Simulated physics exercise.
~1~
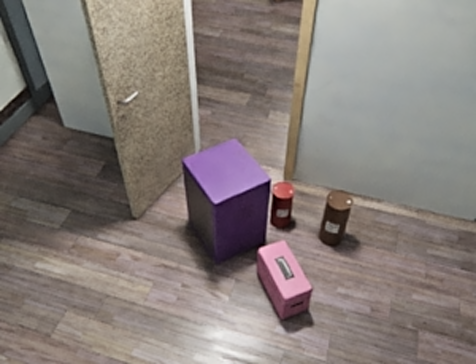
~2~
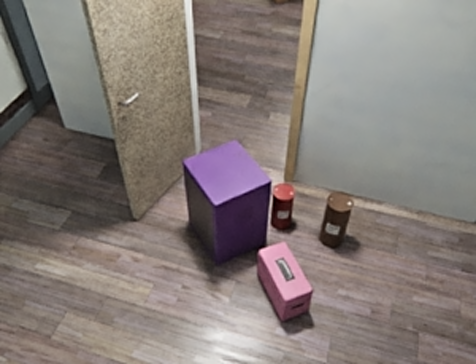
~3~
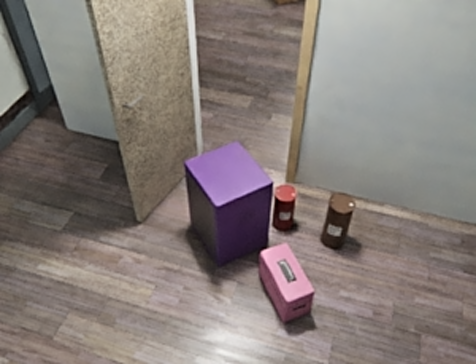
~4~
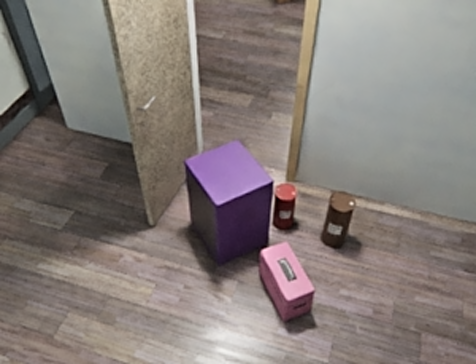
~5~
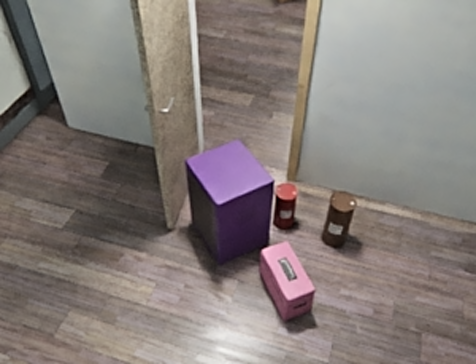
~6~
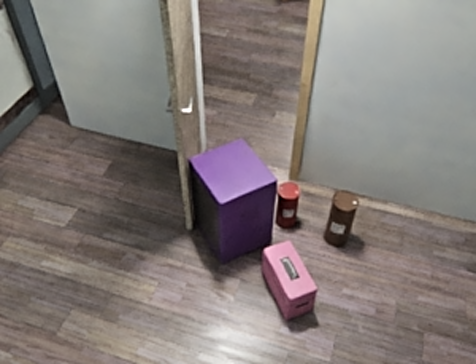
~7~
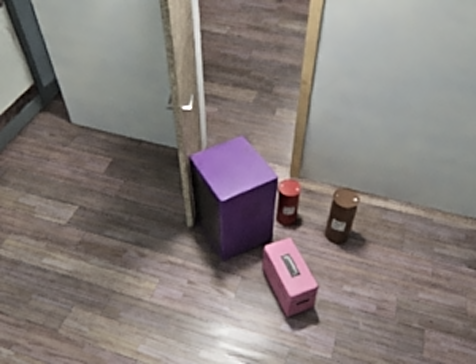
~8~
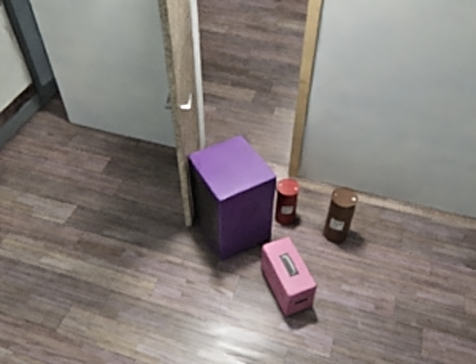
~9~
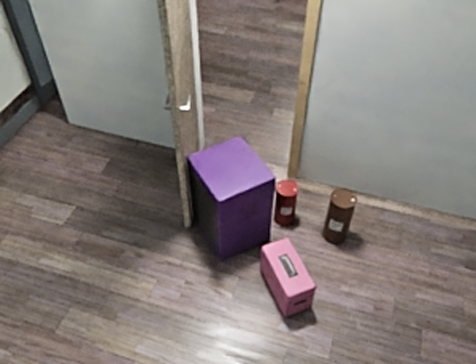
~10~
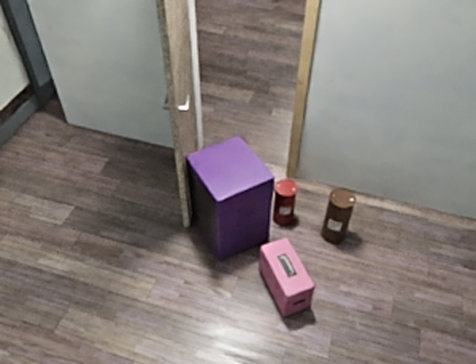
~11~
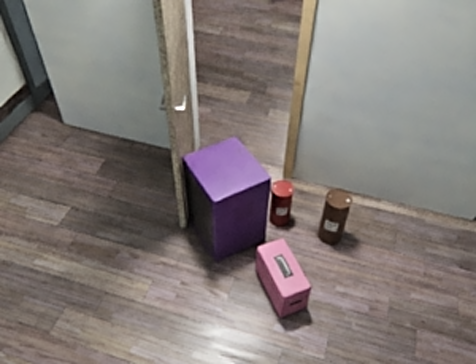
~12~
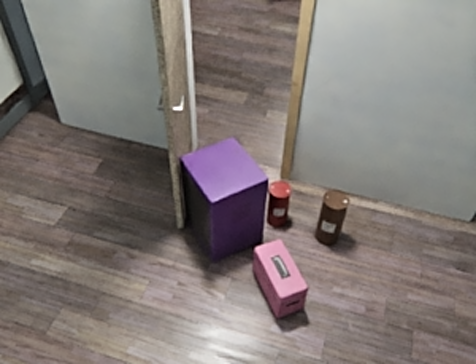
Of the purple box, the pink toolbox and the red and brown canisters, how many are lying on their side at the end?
None of them are. The purple box, the pink toolbox and both canisters are all still standing upright.
Speckled door swinging partway toward its doorway and stopping ajar at a purple box, the pink toolbox and two canisters staying put.
